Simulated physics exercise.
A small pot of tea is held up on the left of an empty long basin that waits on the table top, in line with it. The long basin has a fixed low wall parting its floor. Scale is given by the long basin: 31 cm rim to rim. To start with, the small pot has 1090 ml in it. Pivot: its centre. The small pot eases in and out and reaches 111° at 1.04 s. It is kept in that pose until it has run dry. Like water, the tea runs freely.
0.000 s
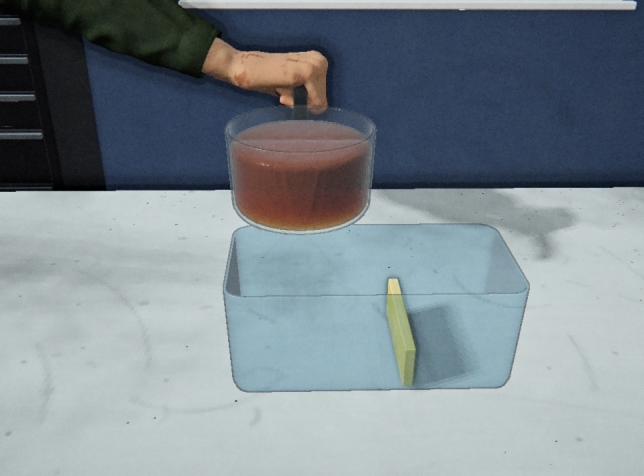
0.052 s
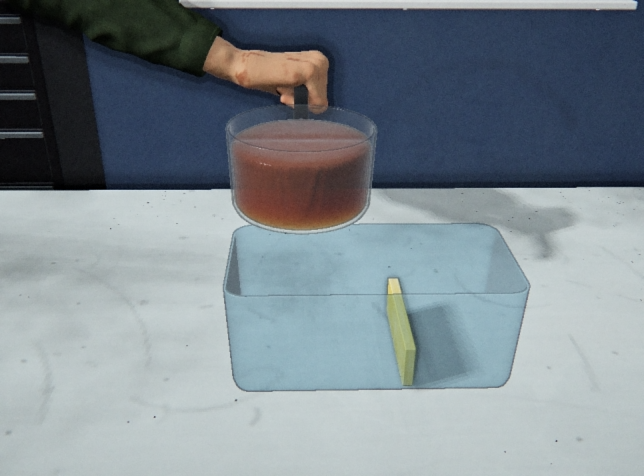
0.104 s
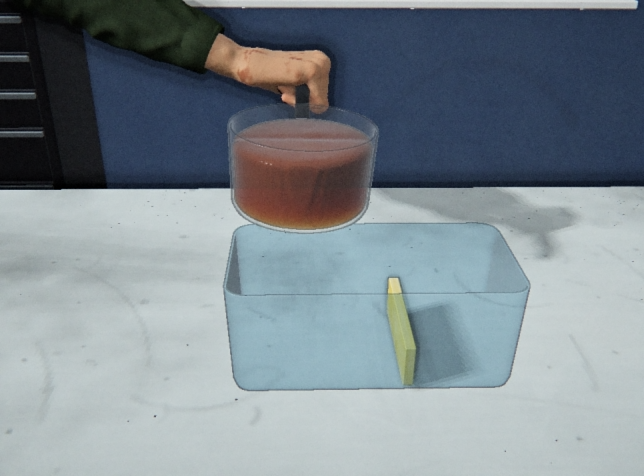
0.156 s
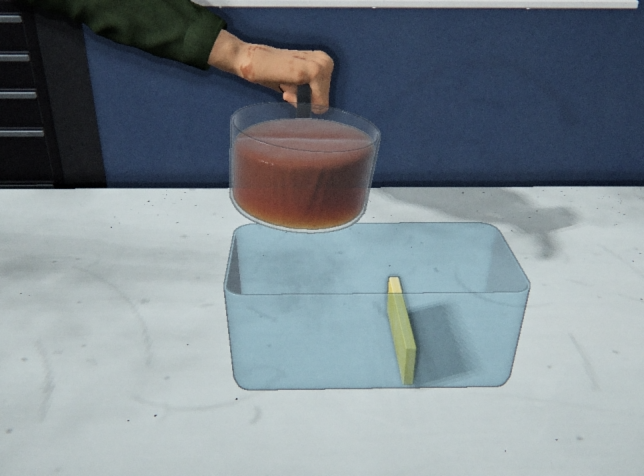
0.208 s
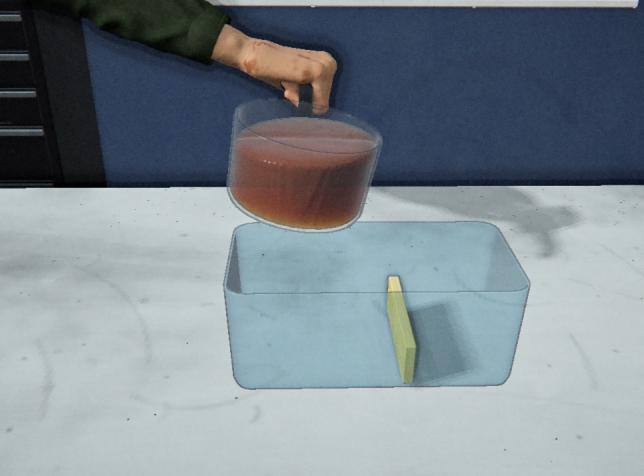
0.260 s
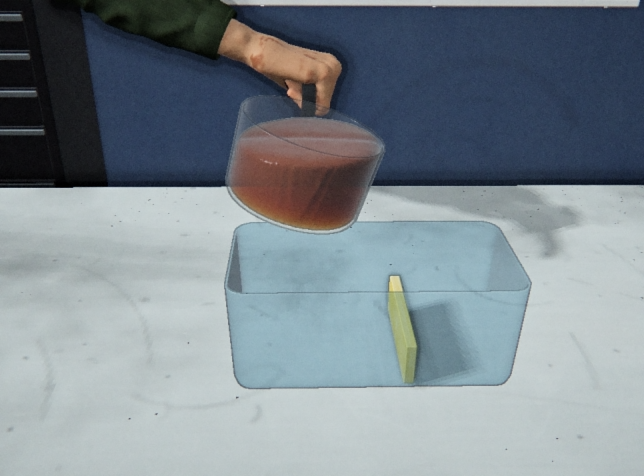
Glass pot of reddish-brown tea tilting gradually to the right in a hand above a clear, empty basin with a yellow divider.
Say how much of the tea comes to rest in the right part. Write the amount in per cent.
About 62 per cent comes to rest there.
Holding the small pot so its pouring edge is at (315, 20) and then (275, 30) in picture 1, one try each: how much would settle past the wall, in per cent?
Try 1: Approx. 35 %; try 2: Approx. 5 %.
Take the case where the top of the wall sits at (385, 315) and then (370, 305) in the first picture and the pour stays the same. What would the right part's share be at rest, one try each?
I'd say 70 percent on the first go, 90 percent on the next.
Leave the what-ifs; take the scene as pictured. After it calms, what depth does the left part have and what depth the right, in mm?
The left ends up at roughly 16 mm, with the right at roughly 42 mm.
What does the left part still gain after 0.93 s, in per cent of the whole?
Difference: Approx. 18 %.
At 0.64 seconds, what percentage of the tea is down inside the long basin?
About 20 per cent.
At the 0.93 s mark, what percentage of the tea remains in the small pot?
Roughly 8 percent remains.
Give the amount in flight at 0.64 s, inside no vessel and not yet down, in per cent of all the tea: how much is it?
I'd say close to 26 per cent.
After 0.64 s the tilt is 76° and 52 per cent is still to pour, 1 is left of the wall and 20 right of it.
After 0.93 s the tilt is 108° and 8 per cent is still to pour, 20 is left of the wall and 66 right of it.
After 1.22 s the tilt is 111° and 0 per cent is still to pour, 34 is left of the wall and 65 right of it.
After 1.54 s the tilt is 111° and 0 per cent is still to pour, 37 is left of the wall and 62 right of it.
In the end 38 per cent lies left of the wall, 62 right of it and 0 outside.
